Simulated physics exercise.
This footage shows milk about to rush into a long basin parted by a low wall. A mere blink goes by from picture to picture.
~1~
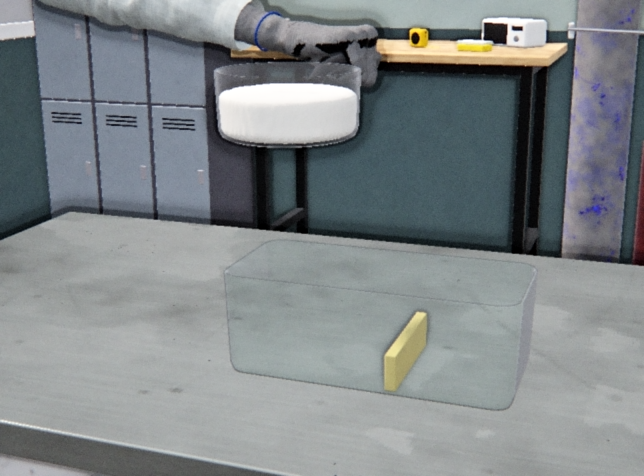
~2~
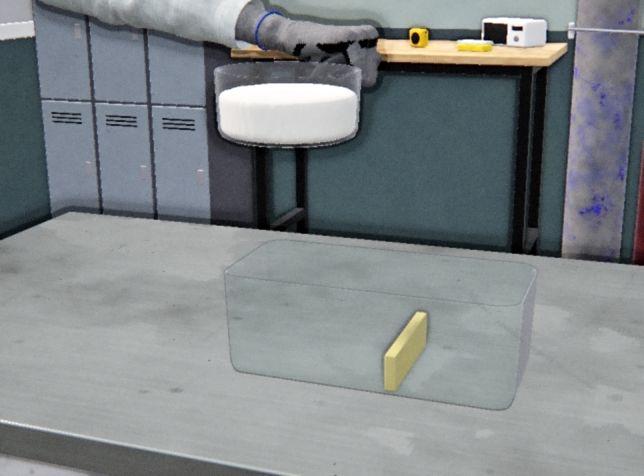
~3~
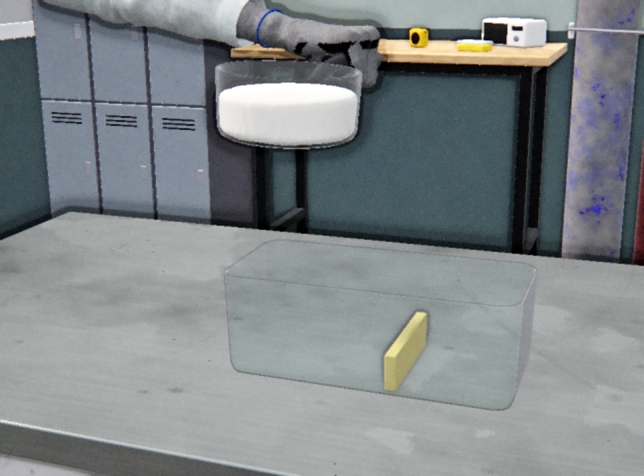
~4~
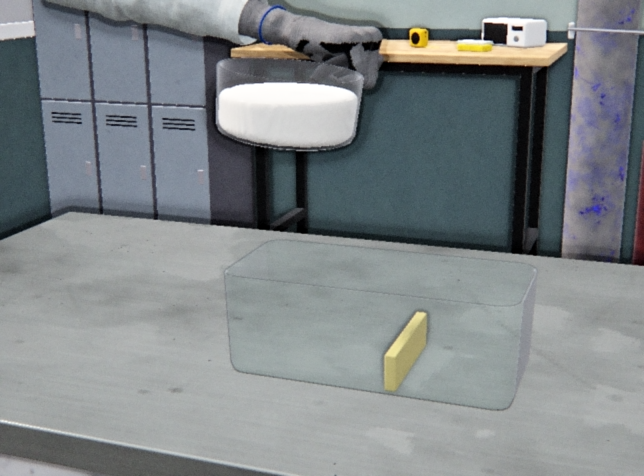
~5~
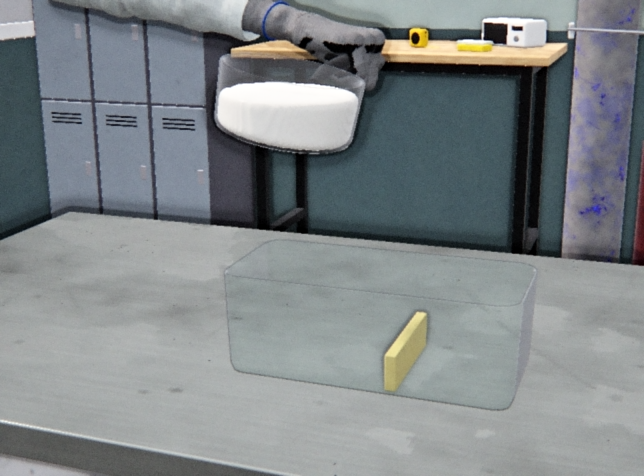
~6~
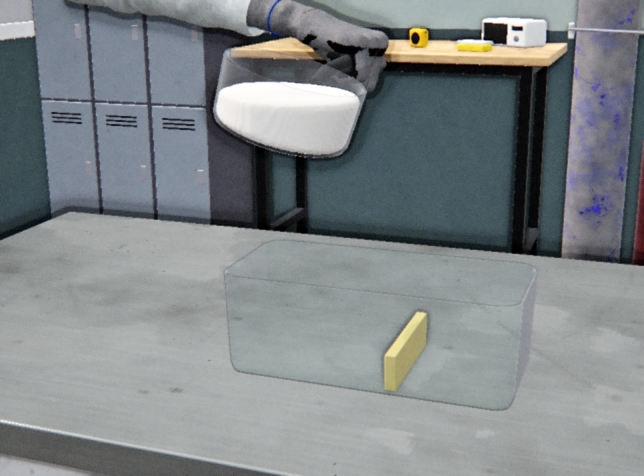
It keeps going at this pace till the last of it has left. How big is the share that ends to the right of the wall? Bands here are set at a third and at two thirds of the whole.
The right side of the wall holds a middle share, one third to two thirds.
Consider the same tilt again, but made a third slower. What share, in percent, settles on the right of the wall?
It comes to some 55 per cent.
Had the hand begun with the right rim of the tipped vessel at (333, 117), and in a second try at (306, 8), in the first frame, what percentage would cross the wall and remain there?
It would come to near 10 per cent, and then near 10 per cent.
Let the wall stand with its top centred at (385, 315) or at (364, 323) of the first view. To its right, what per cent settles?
It works out to around 65 per cent for the first and around 85 per cent for the second.
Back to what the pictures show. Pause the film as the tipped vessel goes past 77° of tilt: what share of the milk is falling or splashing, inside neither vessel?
About 50 per cent.
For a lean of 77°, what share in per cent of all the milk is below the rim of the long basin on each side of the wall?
Left side around 5 per cent; right side around 5 per cent.
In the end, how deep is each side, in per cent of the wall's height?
Left side roughly 40, right side roughly 50.
A moment on, the tilt is 77° and 45 per cent is still to pour, 3 is left of the wall and 4 right of it.
Next, the tilt is 101° and 10 per cent is still to pour, 32 is left of the wall and 46 right of it.
Then the tilt is 101° and 1 per cent is still to pour, 53 is left of the wall and 42 right of it.
Later the tilt is 101° and 0 per cent is still to pour, 56 is left of the wall and 42 right of it.
At rest 56 per cent lies left of the wall, 42 right of it and 2 outside.
